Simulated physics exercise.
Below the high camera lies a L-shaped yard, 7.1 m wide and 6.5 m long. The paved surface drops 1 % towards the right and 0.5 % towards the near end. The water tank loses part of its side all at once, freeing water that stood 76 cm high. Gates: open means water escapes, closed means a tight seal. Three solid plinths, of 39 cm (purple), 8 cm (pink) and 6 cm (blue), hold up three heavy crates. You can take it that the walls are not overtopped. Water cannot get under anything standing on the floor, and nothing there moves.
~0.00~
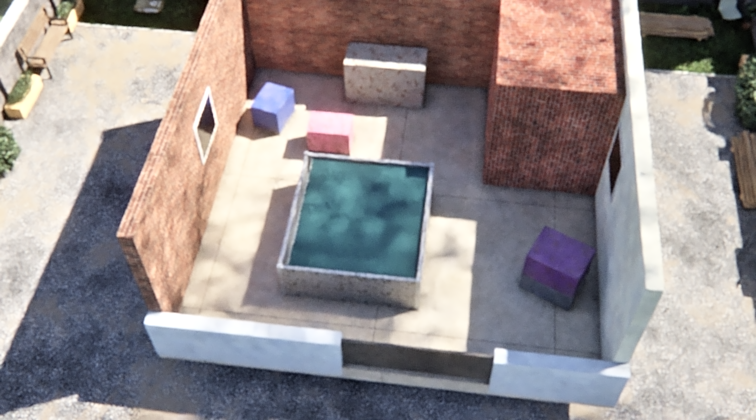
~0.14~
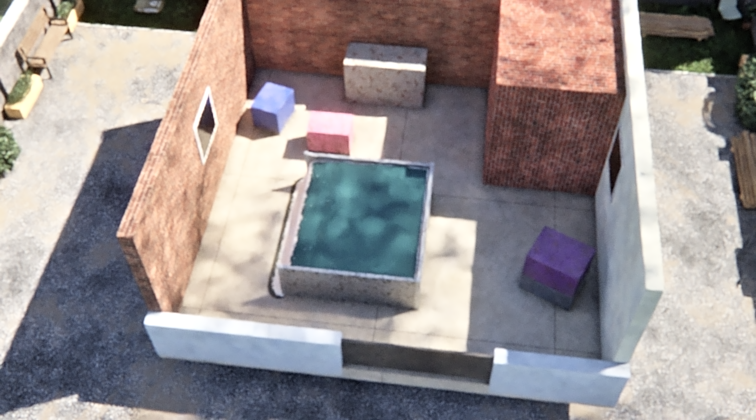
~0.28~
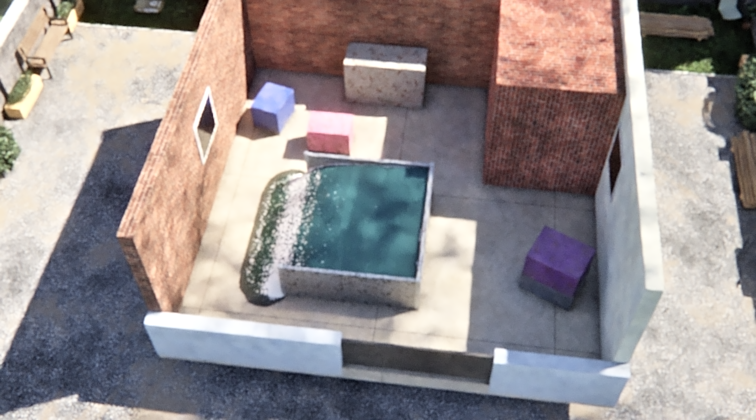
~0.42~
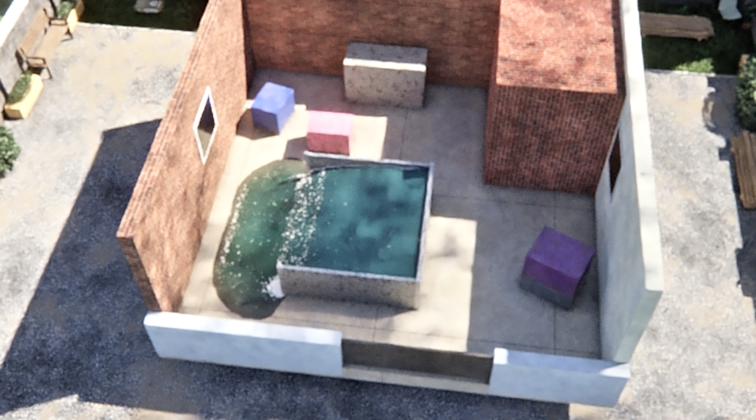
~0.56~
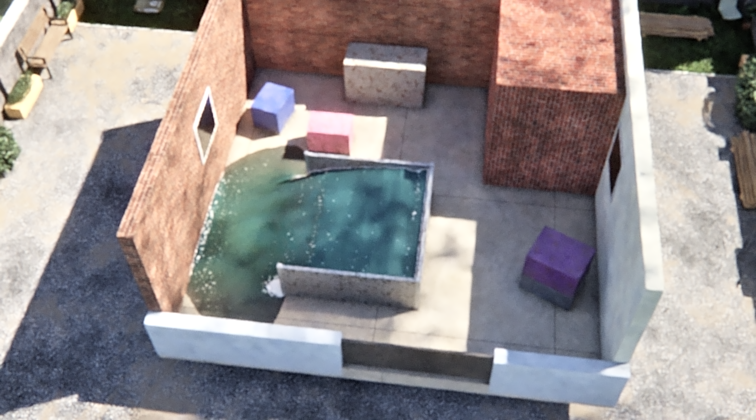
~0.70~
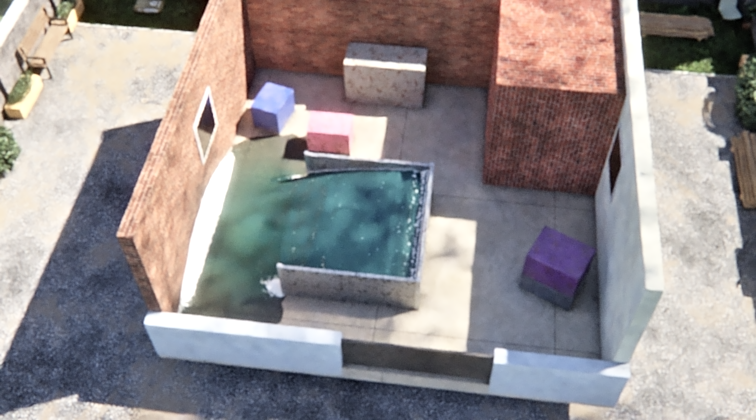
Walled yard seen from above, a square tank's left side giving way and green water spreading across the paving to the brick wall.
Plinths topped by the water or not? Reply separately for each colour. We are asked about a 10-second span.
Purple crate: Not topped; pink crate: Topped; blue crate: Topped.
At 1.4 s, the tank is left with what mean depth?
40 cm.
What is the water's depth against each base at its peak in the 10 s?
Topping out, purple sees 30, pink sees 37 and blue sees 43, all in cm.
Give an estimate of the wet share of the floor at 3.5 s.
Roughly 65 % of the floor is wet.
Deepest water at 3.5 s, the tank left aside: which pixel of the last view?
Near (332, 76).
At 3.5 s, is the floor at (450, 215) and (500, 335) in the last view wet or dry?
Not yet touched, then awash.
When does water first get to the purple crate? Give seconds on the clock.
Arrival: Purple 3.2 s.
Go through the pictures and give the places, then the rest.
Still water, 76 cm deep, in the water tank at (359, 216), in the first picture.
Water pours out at (298, 228) and has run 1.3 m, to (307, 180); deepest outside 30 cm, 76 cm at the water tank's back, in the second picture.
Water pours out at (298, 229) and has run 1.5 m, to (255, 300); deepest outside 39 cm, 76 cm at the water tank's back, in the third picture.
The front is at (241, 310), 1.8 m from the gap at (298, 229); 3.9 m2 of floor is under water; 76 cm left at the back of the water tank, in the fourth picture.
The front is at (211, 316), 2.2 m from the gap at (299, 230); 6.0 m2 of floor is under water; 72 cm left at the back of the water tank, in the fifth picture.
Water pours out at (299, 230) and has run 2.6 m, to (178, 319); deepest outside 64 cm, 64 cm at the water tank's back, in the sixth picture.
After 1.4 s water covers 25 % of the floor and is deepest (58 cm) near (176, 325); purple plinth not reached, pink plinth reached, blue plinth reached.
After 2.2 s water covers 35 % of the floor and is deepest (58 cm) near (176, 325); purple plinth not reached, pink plinth reached, blue plinth reached.
After 3.5 s water covers 65 % of the floor and is deepest (39 cm) near (332, 76); purple plinth reached, pink plinth reached, blue plinth reached.
After 6.0 s water covers 90 % of the floor and is deepest (29 cm) near (585, 297); purple plinth reached, pink plinth reached, blue plinth reached.
After 10.0 s water covers 100 % of the floor and is deepest (22 cm) near (420, 363); highest at the purple plinth 30 cm, highest at the pink plinth 37 cm, highest at the blue plinth 43 cm.
